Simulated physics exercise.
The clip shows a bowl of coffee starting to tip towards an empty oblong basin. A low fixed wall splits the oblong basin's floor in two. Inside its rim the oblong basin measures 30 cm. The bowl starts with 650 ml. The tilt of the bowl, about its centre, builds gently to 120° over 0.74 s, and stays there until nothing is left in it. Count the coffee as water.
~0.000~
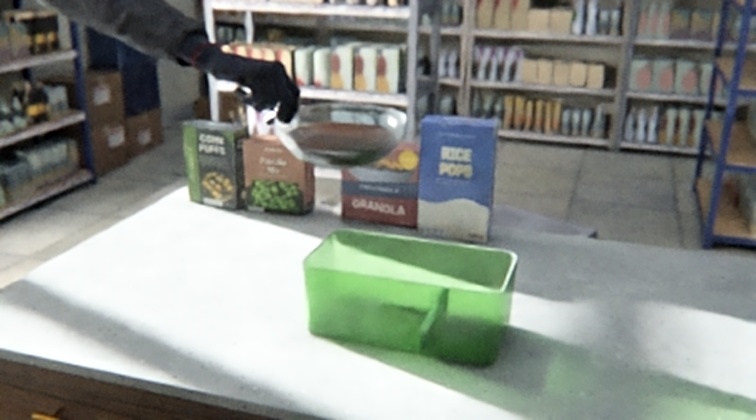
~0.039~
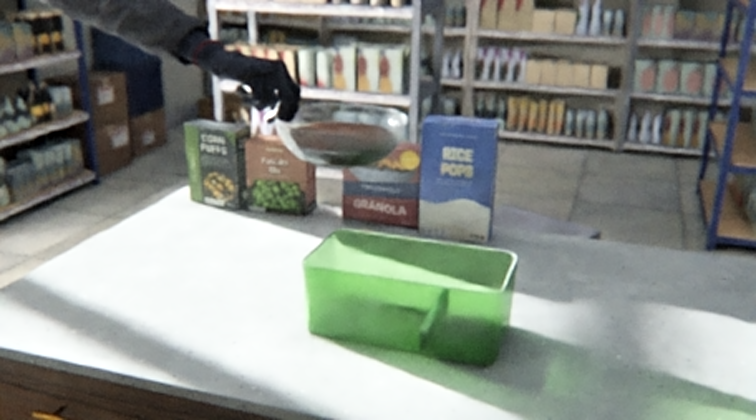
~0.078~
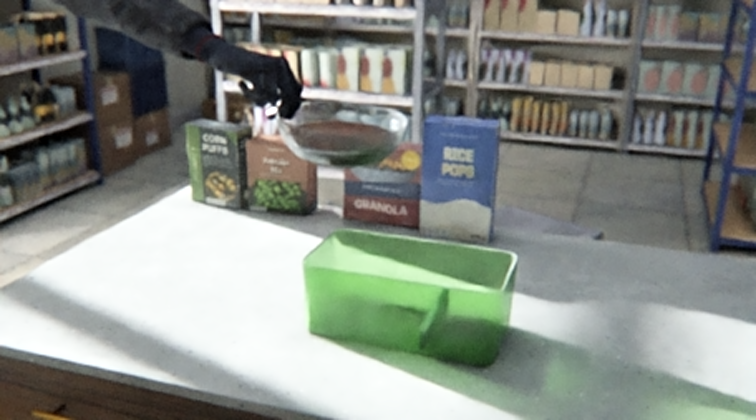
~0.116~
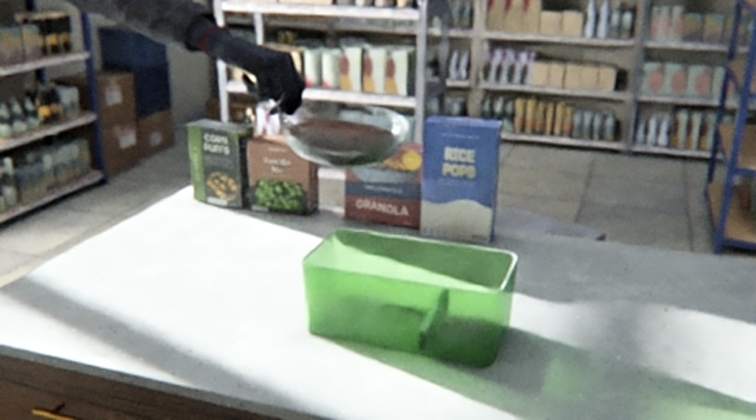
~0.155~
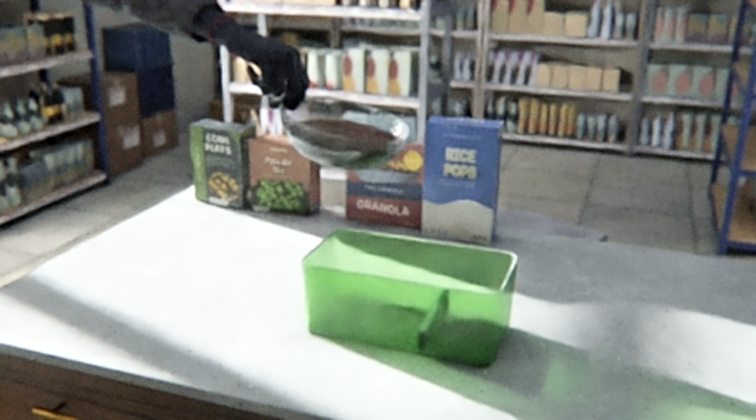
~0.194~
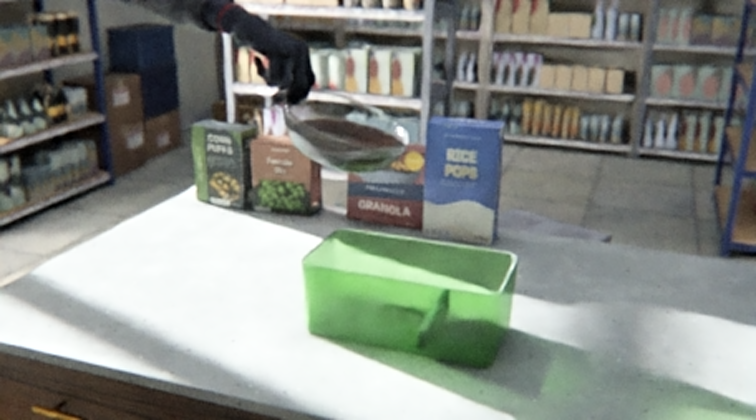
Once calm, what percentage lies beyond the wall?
About 32 per cent.
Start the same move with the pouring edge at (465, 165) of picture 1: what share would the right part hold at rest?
In that case some 65 per cent.
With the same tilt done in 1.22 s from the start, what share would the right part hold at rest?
In that case some 40 per cent.
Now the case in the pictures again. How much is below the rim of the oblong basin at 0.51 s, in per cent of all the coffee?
Near 32 in a hundred.
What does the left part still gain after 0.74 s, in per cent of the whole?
Some 5 per cent.
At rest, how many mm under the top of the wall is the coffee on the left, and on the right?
Some 22 mm on the left and 22 mm on the right.
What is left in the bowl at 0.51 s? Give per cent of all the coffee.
About 4 per cent.
After 0.51 s the tilt is 93° and 4 per cent is still to pour, 16 is left of the wall and 16 right of it.
After 0.74 s the tilt is 120° and 0 per cent is still to pour, 57 is left of the wall and 31 right of it.
After 0.98 s the tilt is 120° and 0 per cent is still to pour, 61 is left of the wall and 32 right of it.
After 1.24 s the tilt is 120° and 0 per cent is still to pour, 62 is left of the wall and 32 right of it.
In the end 62 per cent lies left of the wall, 32 right of it and 6 outside.
